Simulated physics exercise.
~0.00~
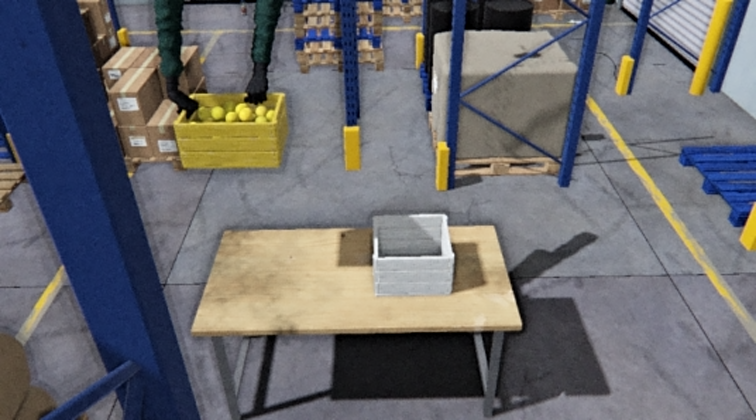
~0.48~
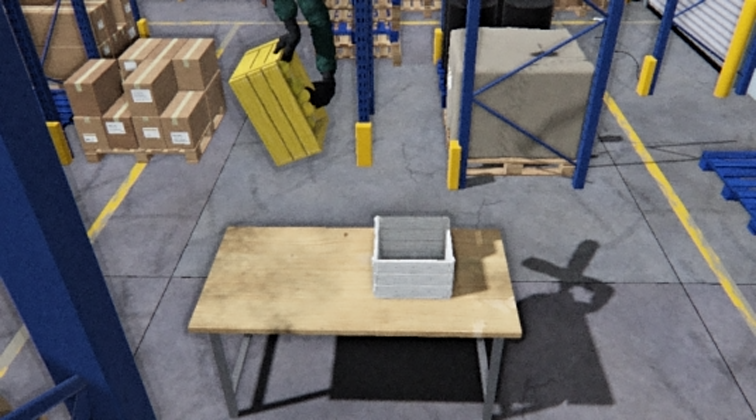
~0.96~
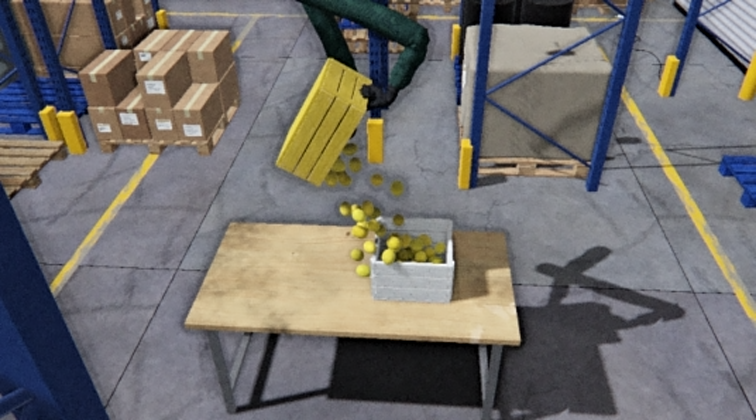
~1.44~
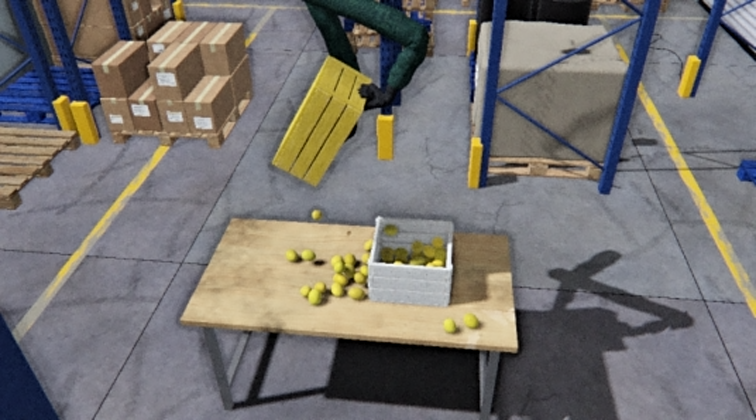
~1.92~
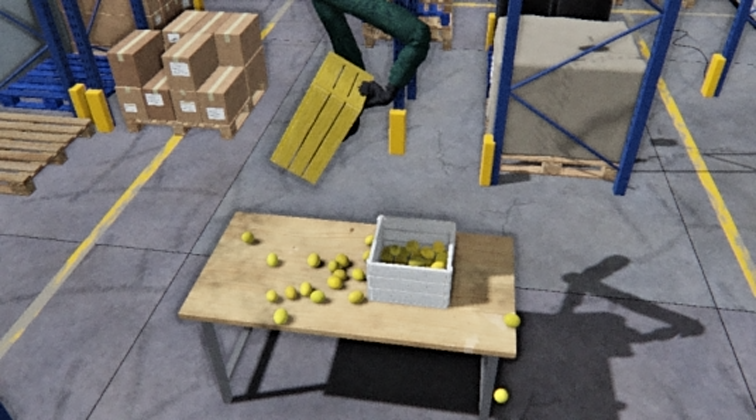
A worker in dark green sleeves tipped a yellow crate of lemons over a white carton on a wooden table, and the lemons tumbled out, many landing inside while others scattered across the tabletop and a couple rolled off its right side.
